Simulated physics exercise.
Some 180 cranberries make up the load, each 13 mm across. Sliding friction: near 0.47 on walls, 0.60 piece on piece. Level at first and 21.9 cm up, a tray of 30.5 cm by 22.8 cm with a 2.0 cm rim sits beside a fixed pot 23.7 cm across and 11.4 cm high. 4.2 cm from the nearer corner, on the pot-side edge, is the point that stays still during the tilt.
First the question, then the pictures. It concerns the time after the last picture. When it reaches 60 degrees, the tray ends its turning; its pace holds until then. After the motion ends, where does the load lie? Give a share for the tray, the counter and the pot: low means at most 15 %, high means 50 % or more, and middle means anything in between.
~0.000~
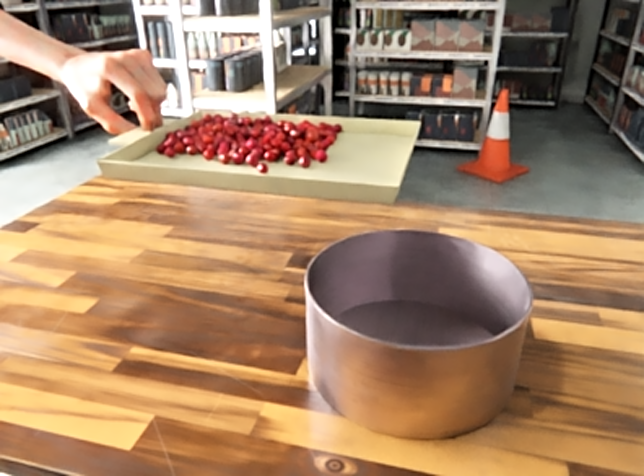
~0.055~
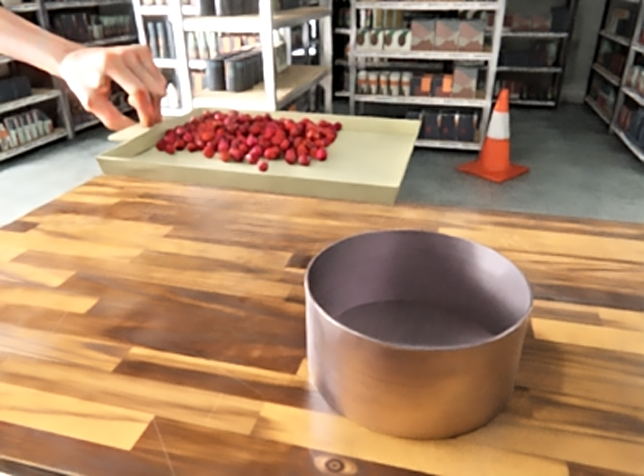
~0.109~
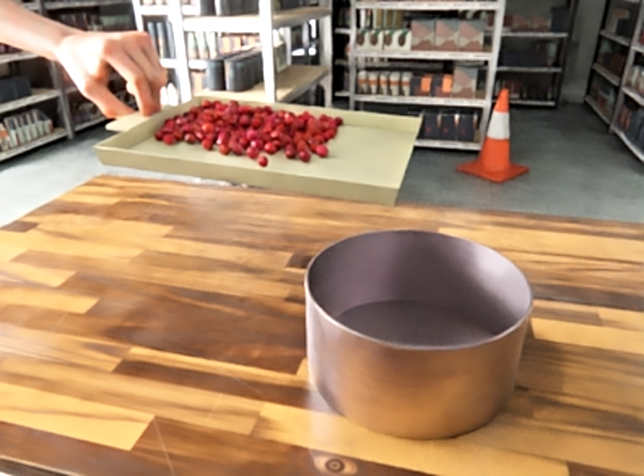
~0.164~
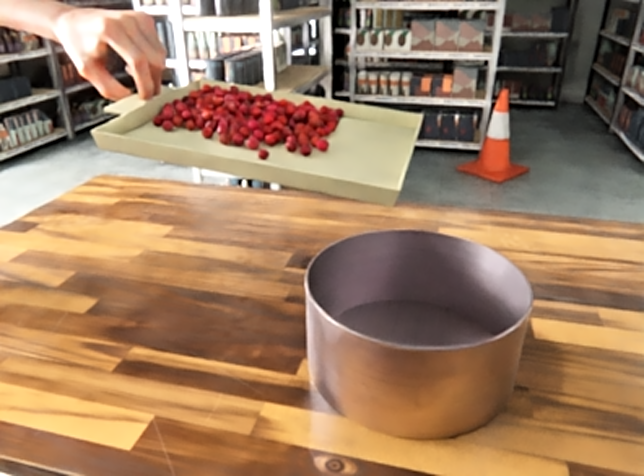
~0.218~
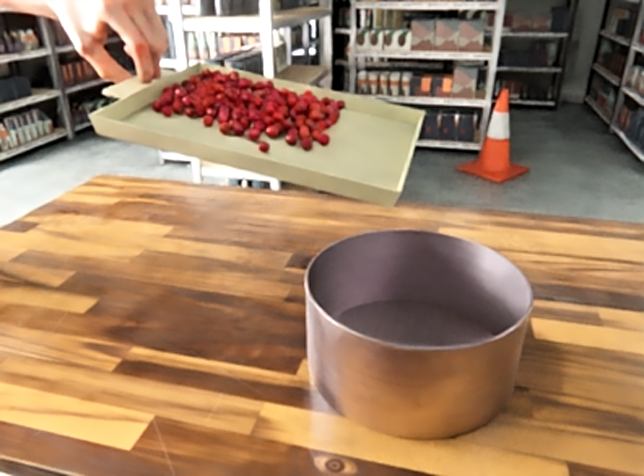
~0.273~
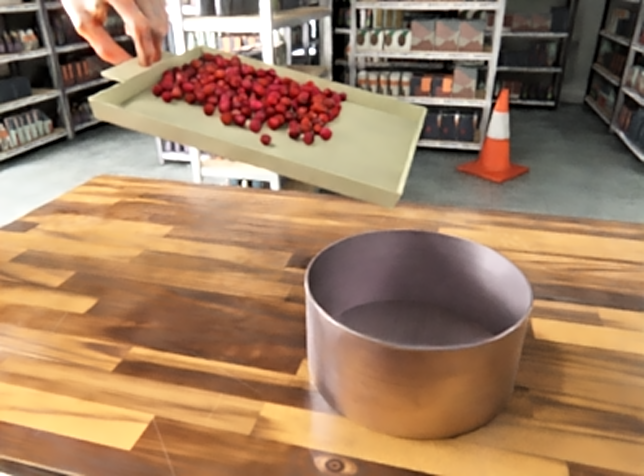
Shares: Left on the tray high, counter low, pot middle.
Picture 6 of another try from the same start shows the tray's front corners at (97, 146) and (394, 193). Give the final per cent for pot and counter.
The pot gets 5 and the counter 5.
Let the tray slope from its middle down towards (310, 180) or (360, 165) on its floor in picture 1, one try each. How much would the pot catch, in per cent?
25 and 15 %.
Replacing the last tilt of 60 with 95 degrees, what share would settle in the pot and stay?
Pot share: About 100 per cent.
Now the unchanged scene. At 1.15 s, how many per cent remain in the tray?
I'd say close to 70 per cent.
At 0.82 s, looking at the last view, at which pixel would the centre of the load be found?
Estimated centre of load: Around (388, 123).
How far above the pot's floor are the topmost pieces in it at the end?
Some 1.5 cm above the floor.
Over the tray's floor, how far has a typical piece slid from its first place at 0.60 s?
Displacement on the tray: Roughly 6 cm.
Then, at 0.60 s, tilt 37 degrees; the tray holds 100 %, the pot 0 %.
Then, at 0.82 s, tilt 52 degrees; the tray holds 95 %, the pot 0 %.
Then, at 1.15 s, tilt 60 degrees; the tray holds 70 %, the pot 25 %.
In the end, at 1.9 s, tray 70 %, counter 0 %, pot 30 %.
